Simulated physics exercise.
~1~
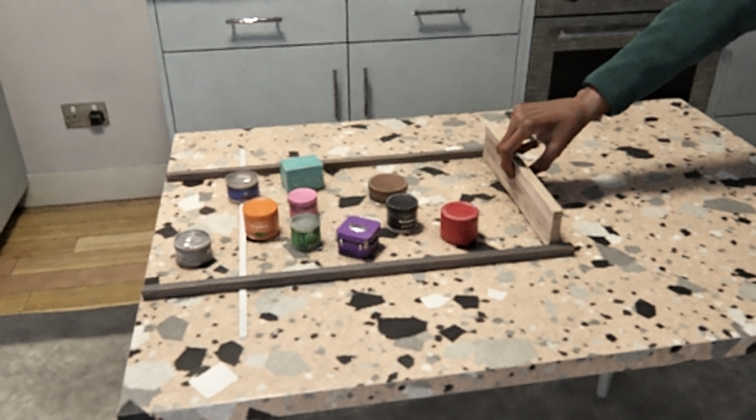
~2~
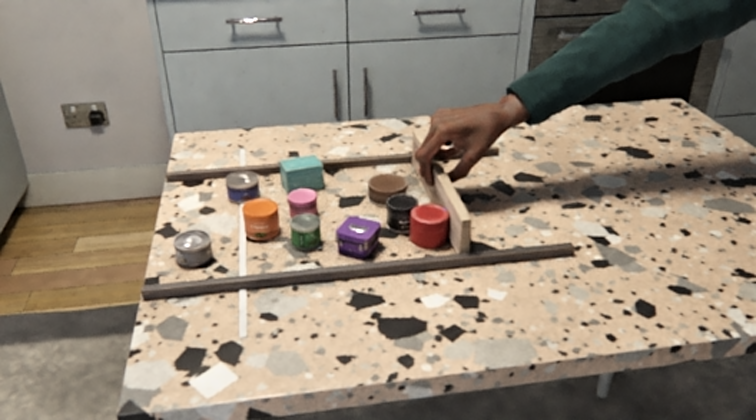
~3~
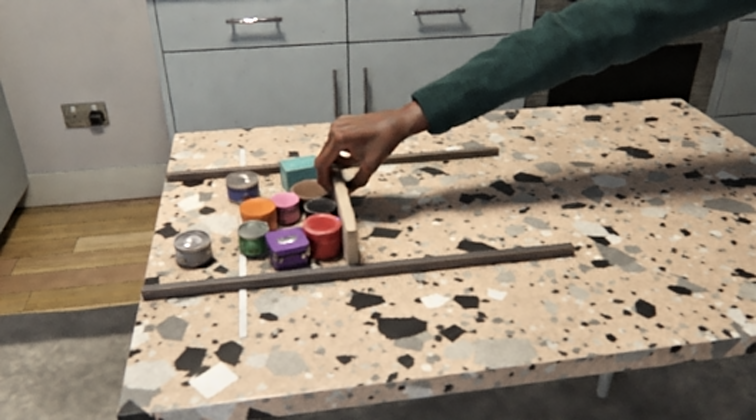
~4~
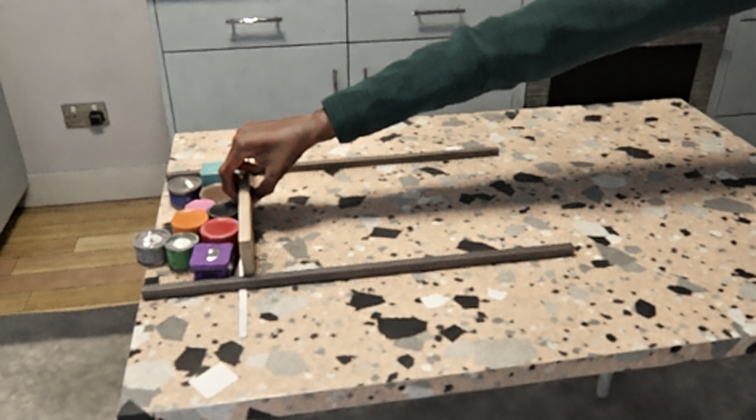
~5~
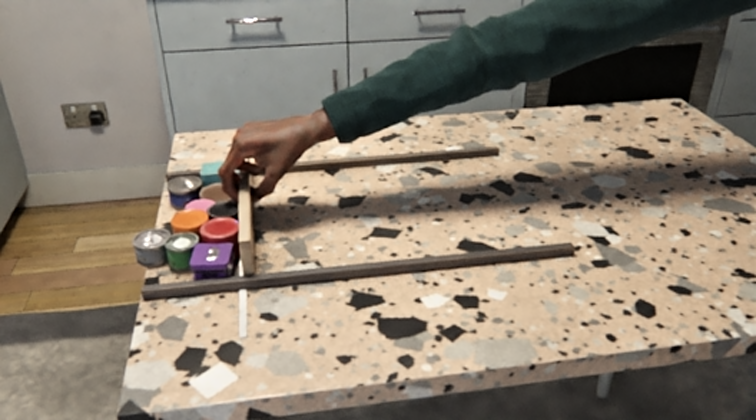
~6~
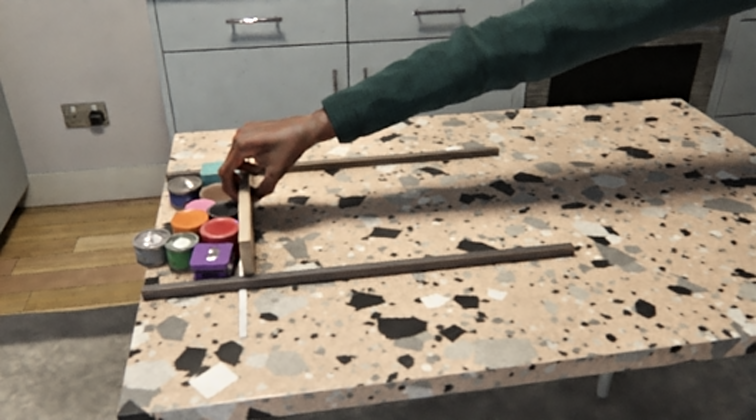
A hand slides a wooden board left, bunching small pots near the table's edge.
